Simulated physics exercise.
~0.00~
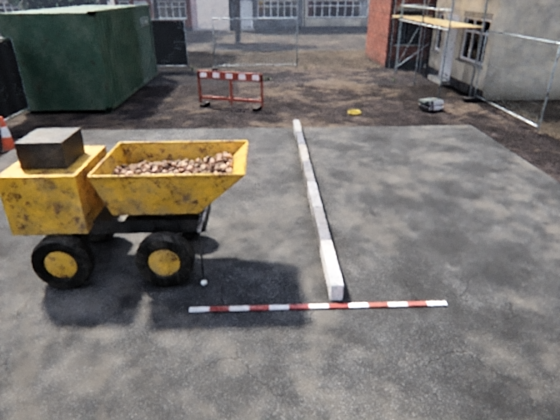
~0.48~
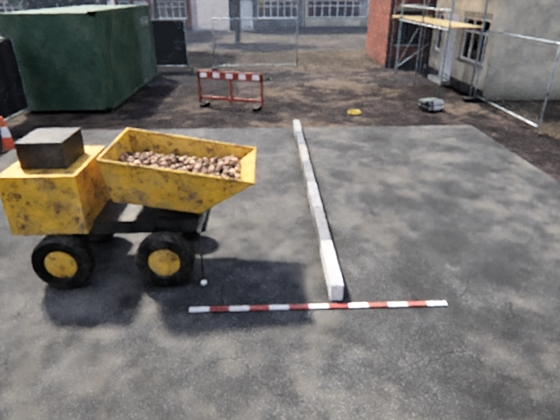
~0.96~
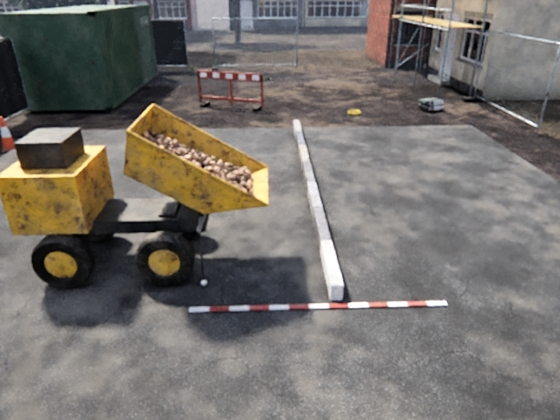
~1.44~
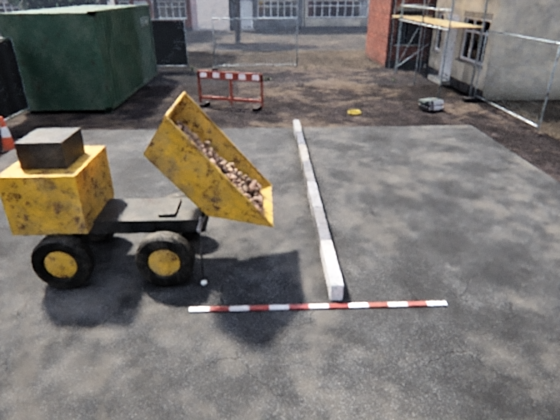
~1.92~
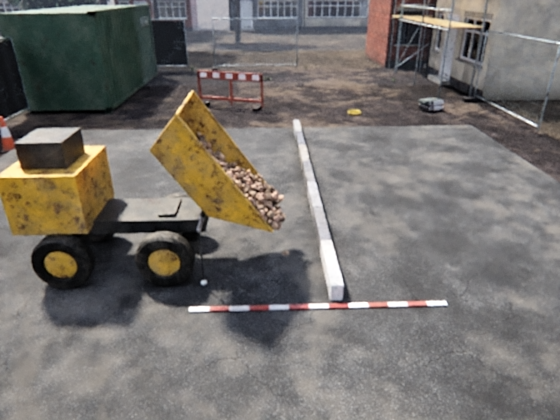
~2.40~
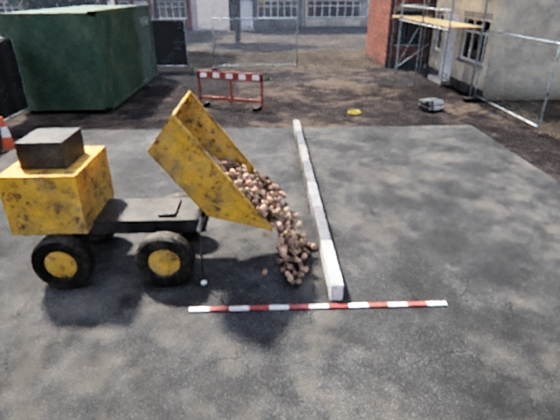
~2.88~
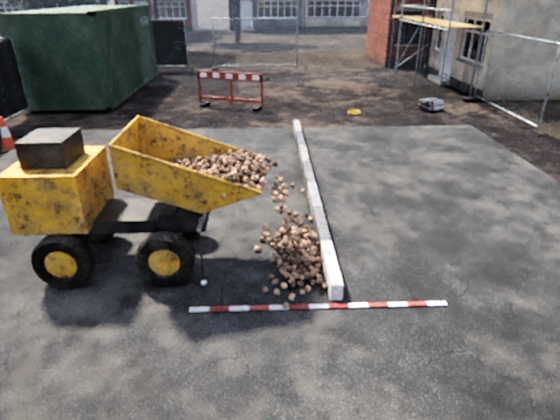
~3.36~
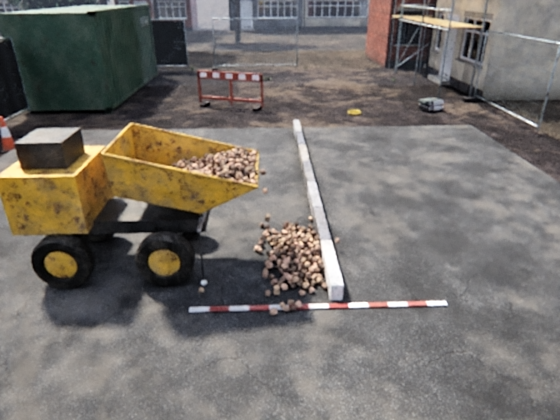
At first, a yellow dumper stands on grey tarmac with its skip level and full of brownish stones, facing a pale kerb and a red-and-white striped staff on the ground. The skip tips forward to the right, growing steeper while the stones stay inside. Once it is steeply tilted, the stones slide to the lip and begin spilling onto the ground just short of the kerb. The skip then swings back down as more stones drop onto the growing heap. Finally, it rests slightly tilted, still holding most of its load, with a small pile lying against the near side of the kerb.
